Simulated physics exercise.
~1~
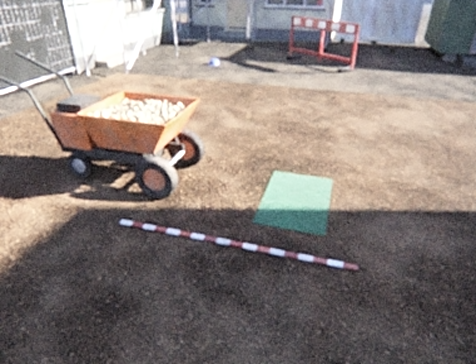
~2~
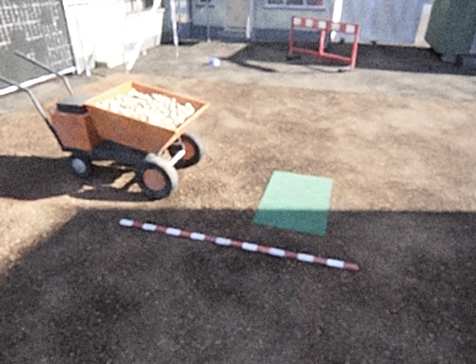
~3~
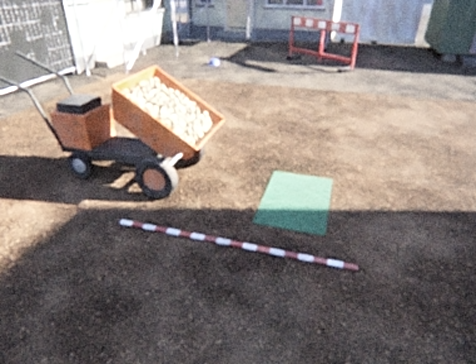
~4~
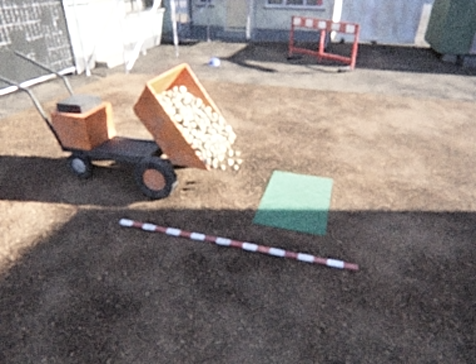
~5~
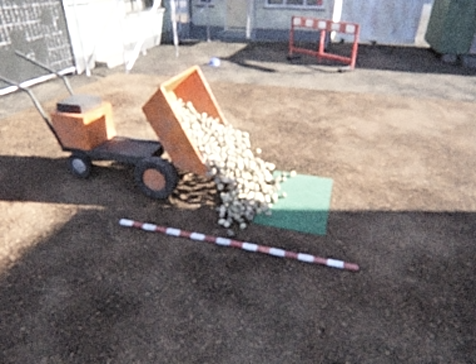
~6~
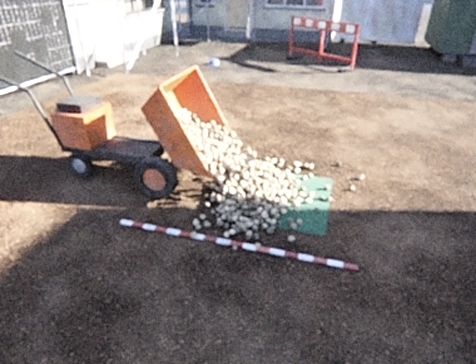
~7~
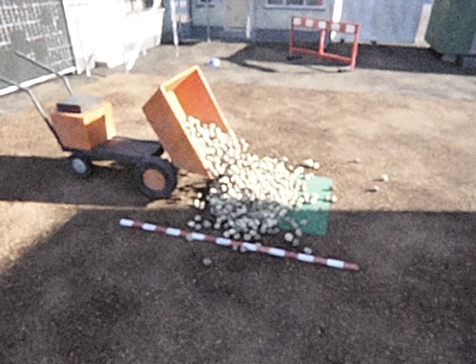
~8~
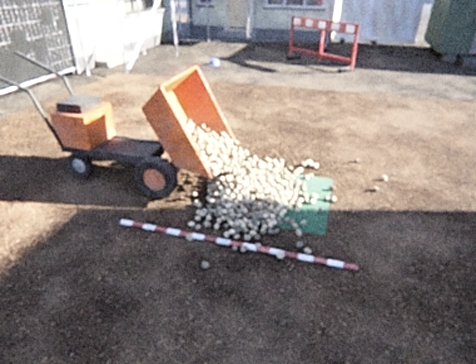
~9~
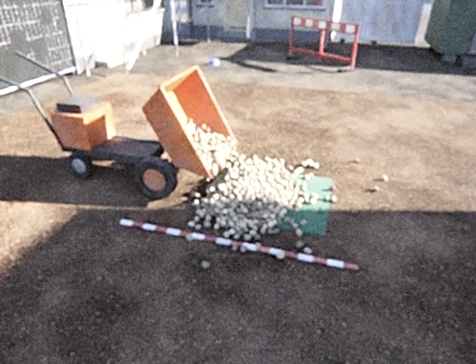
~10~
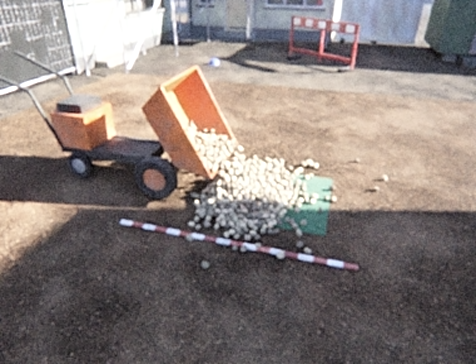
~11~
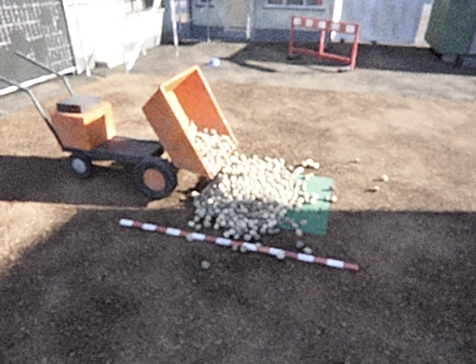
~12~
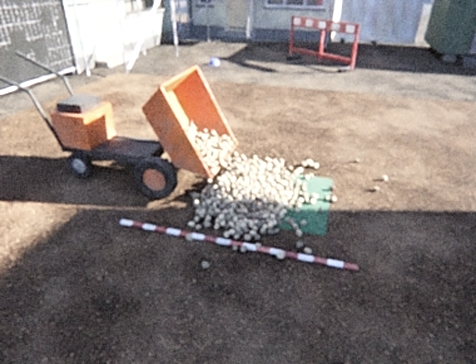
An orange motor barrow tipped its skip forward to the right and spilled a load of round, pale stones onto the ground, where they spread into a heap partly covering a green sheet, with some stones still left in the raised skip.
